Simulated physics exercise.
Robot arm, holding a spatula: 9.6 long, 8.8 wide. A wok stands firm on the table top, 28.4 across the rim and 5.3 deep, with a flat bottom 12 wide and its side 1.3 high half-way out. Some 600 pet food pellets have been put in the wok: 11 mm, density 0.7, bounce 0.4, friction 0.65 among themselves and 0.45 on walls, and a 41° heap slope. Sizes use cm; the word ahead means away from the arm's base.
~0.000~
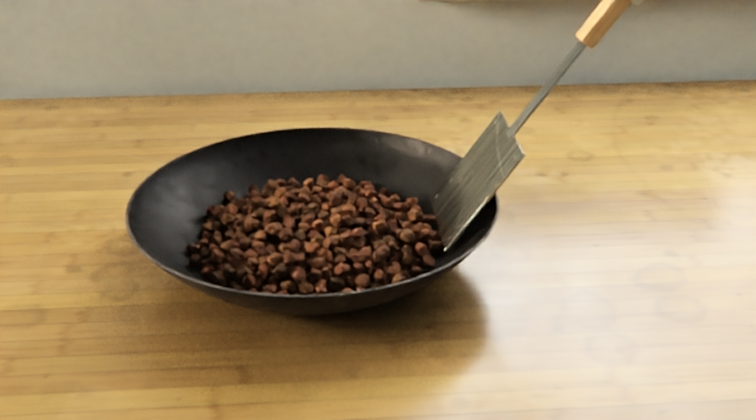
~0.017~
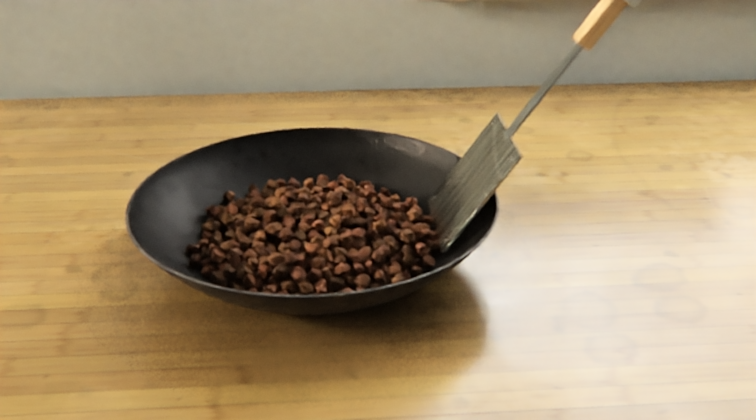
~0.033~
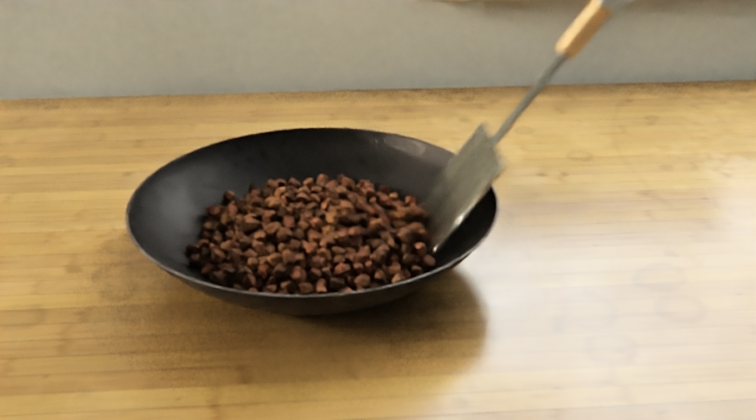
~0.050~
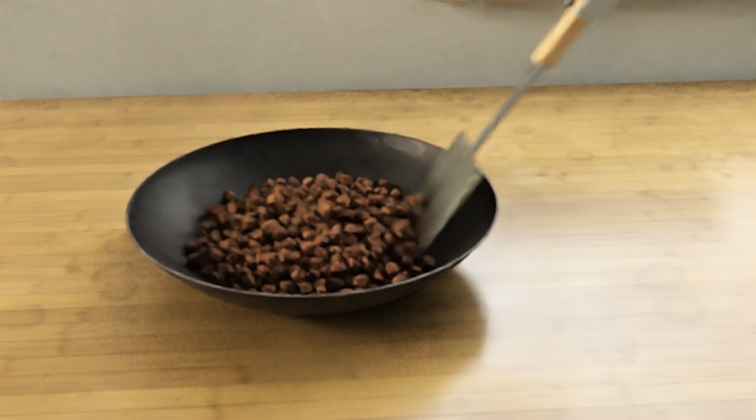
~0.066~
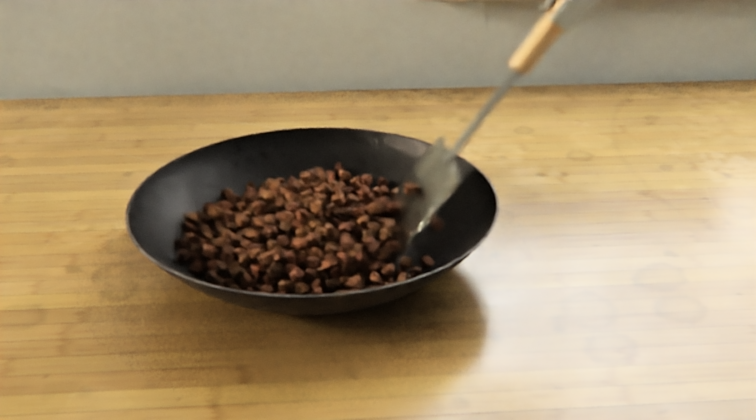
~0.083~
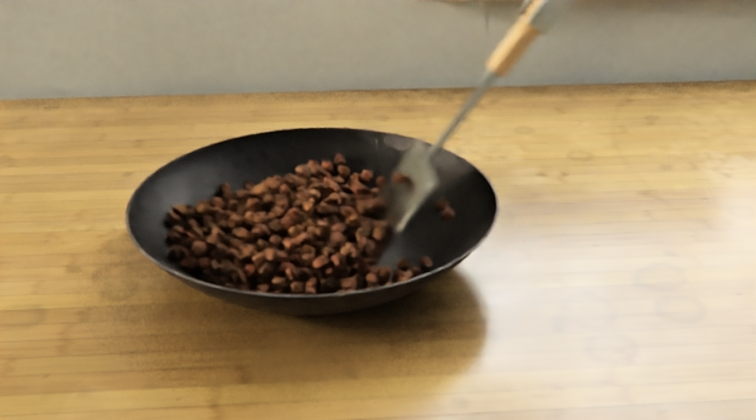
On a light wooden table top before a pale grey wall, seen from slightly above by a still camera, a wide black wok sits left of centre. It holds a heap of small reddish-brown pellets, with a flat metal spatula with a light wooden handle slanting in at its right side. The spatula slides leftward through the wok, pushing the pellets left and leaving a few behind it.
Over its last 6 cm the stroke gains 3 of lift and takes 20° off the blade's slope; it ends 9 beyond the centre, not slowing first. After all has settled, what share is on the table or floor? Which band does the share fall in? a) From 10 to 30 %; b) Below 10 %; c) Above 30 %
Answer: C.
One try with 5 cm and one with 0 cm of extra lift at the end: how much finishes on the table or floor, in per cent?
First try about 30 %, second try about 30 %.
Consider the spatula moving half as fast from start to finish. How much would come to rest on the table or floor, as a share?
Some 10 in a hundred.
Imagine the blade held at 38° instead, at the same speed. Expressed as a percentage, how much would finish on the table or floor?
Around 35 in a hundred.
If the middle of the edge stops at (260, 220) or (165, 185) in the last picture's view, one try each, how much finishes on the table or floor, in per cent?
Close to 0 and close to 45 per cent, respectively.
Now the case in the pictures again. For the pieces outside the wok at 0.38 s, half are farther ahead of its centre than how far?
22 cm.
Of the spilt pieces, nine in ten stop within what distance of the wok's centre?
Distance from centre: Approx. 35 cm.
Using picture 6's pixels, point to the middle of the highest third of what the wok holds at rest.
You'll find it at about (219, 241).
After 0.12 s, sloping 55°, highest piece 8 above the table; 601 in the wok.
After 0.16 s, sloping 49°, highest piece 8 above the table; 598 in the wok, 3 on the blade or in flight.
After 0.38 s, sloping 35°, highest piece 11 above the table; 364 in the wok, 168 on the table or floor, 69 on the blade or in flight.
After 1.43 s, sloping 35°, highest piece 5 above the table; 364 in the wok, 237 on the table or floor.
In the end, 364 in the wok, 237 on the table or floor. That is 39 % on the table or floor.
